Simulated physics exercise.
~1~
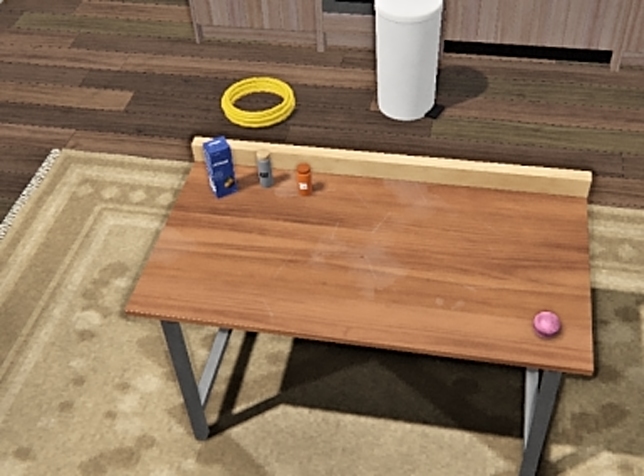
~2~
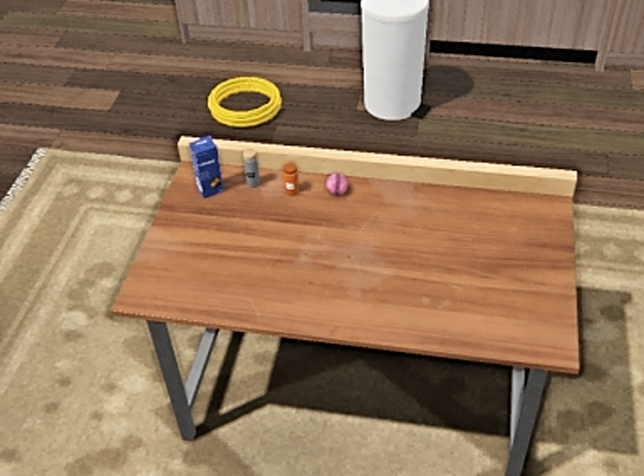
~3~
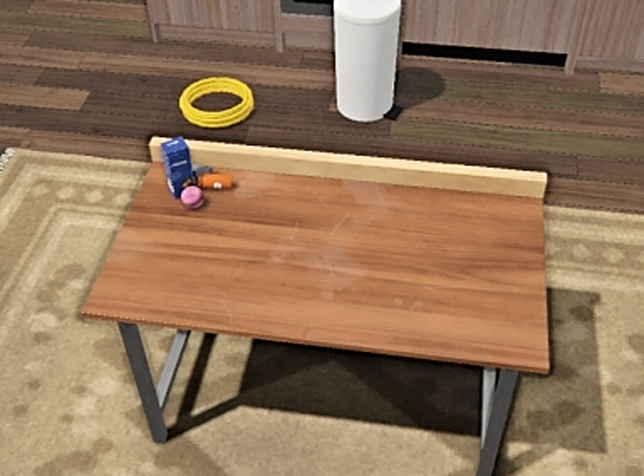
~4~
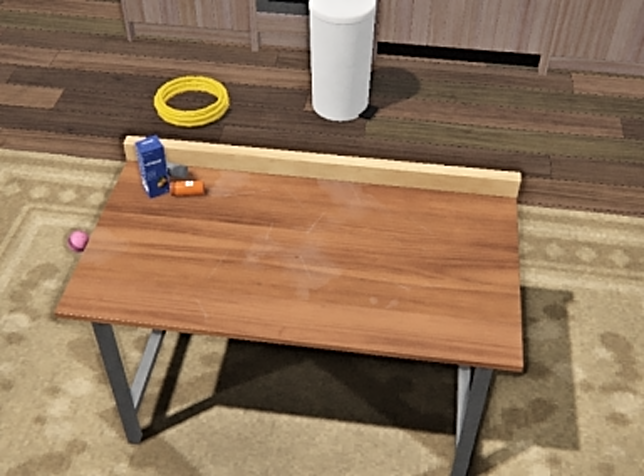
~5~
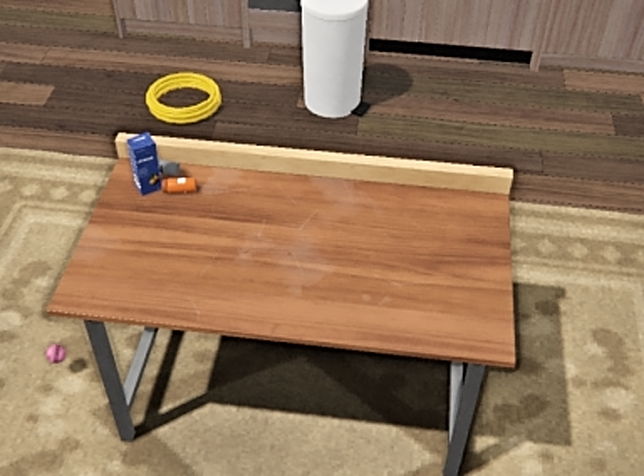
Pink ball rebounding off a table's back rail, knocking over orange and grey shakers beside a blue carton, then dropping onto the rug.
